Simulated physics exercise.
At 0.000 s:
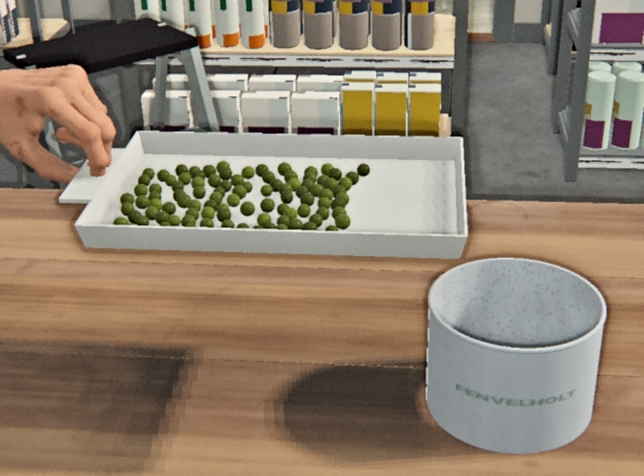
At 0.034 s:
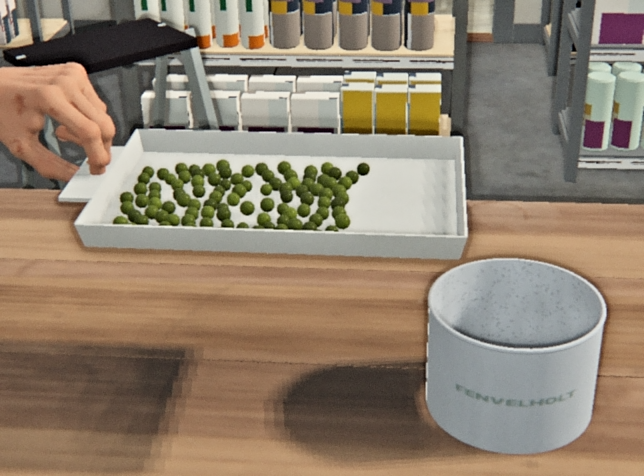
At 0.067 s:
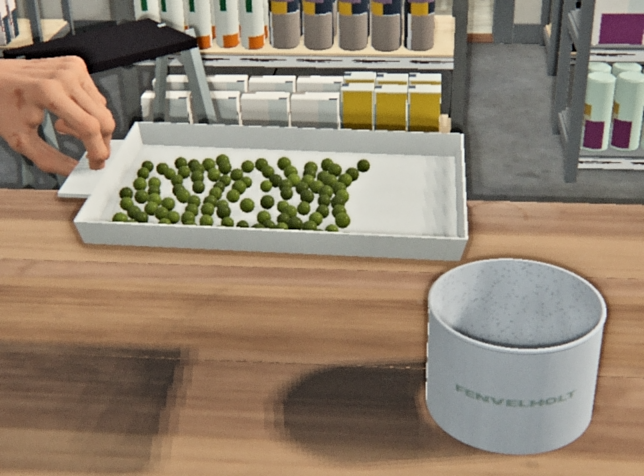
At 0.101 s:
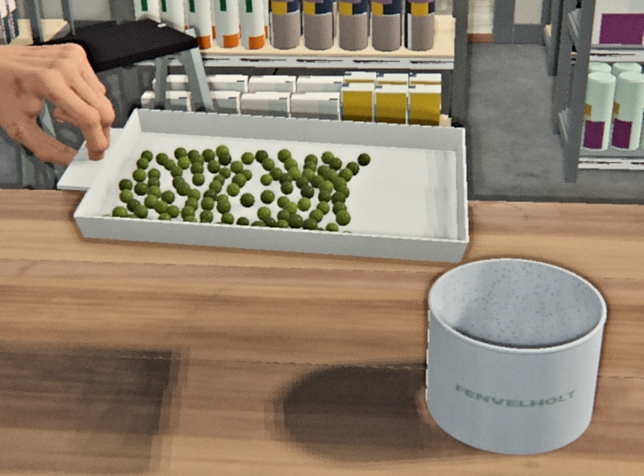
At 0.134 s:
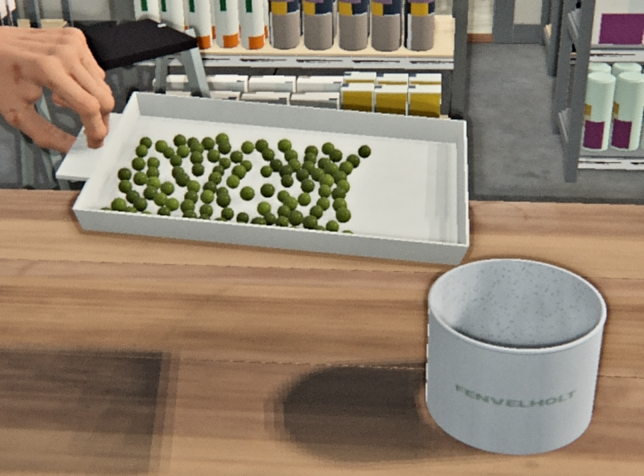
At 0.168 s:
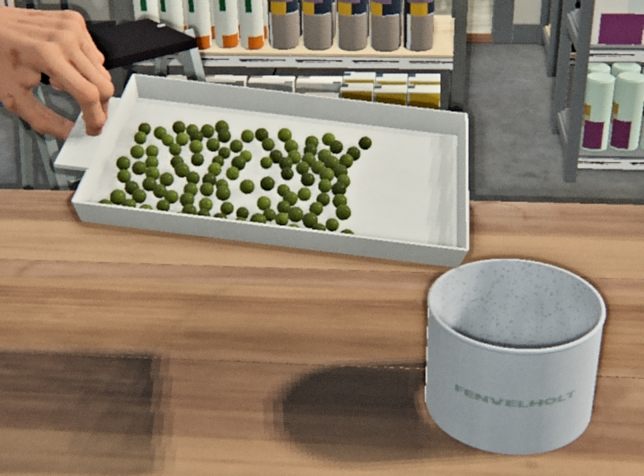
A hand raises the left end of a white tray of small green olives.
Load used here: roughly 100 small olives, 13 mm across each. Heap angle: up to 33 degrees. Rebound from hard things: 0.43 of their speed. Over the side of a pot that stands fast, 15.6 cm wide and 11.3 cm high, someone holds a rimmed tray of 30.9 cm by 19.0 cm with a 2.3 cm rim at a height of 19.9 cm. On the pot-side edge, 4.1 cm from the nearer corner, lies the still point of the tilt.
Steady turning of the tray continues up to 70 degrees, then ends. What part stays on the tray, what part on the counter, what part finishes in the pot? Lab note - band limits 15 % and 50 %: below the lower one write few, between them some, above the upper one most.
Tray = most; counter = some; pot = few.
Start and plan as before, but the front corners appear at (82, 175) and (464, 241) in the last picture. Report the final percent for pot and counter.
Pot: 10, counter: 40.
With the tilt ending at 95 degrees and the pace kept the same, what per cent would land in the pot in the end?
Then about 0 per cent.
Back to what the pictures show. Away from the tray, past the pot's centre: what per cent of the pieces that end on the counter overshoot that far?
It comes to near 20 percent.
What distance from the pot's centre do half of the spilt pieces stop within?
Distance: Roughly 16 cm.
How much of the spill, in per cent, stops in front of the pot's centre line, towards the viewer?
Share: Some 100 %.
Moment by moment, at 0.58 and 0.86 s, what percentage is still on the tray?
In turn: 100, 90.
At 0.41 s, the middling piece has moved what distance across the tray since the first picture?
Around 3 centimetres.
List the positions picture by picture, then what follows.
In the first frame, tray tilt 0 degrees, front corners at (83, 222) and (460, 233); middle of the pieces at (233, 201); pot at (516, 301).
In the second frame, tray tilt 1 degrees, front corners at (83, 221) and (460, 234); middle of the pieces at (233, 200).
In the third frame, tray tilt 2 degrees, front corners at (82, 218) and (460, 236); middle of the pieces at (233, 196).
In the fourth frame, tray tilt 5 degrees, front corners at (82, 213) and (461, 238), lowest corner right front; middle of the pieces at (233, 190).
In the fifth frame, tray tilt 9 degrees, front corners at (81, 206) and (462, 242), lowest corner right front; middle of the pieces at (233, 182).
In the sixth frame, tray tilt 13 degrees, front corners at (80, 198) and (462, 245), lowest corner right front; middle of the pieces at (233, 174); pot at (515, 302). The tray's pace is about 120 degrees a second.
After 0.41 s, tilt 41 degrees; the tray holds 100 %, the pot 0 %.
After 0.58 s, tilt 61 degrees; the tray holds 100 %, the pot 0 %.
After 0.86 s, tilt 70 degrees; the tray holds 90 %, the pot 0 %.
By 2.2 s all is still; tray 75 %, counter 25 %, pot 0 %.
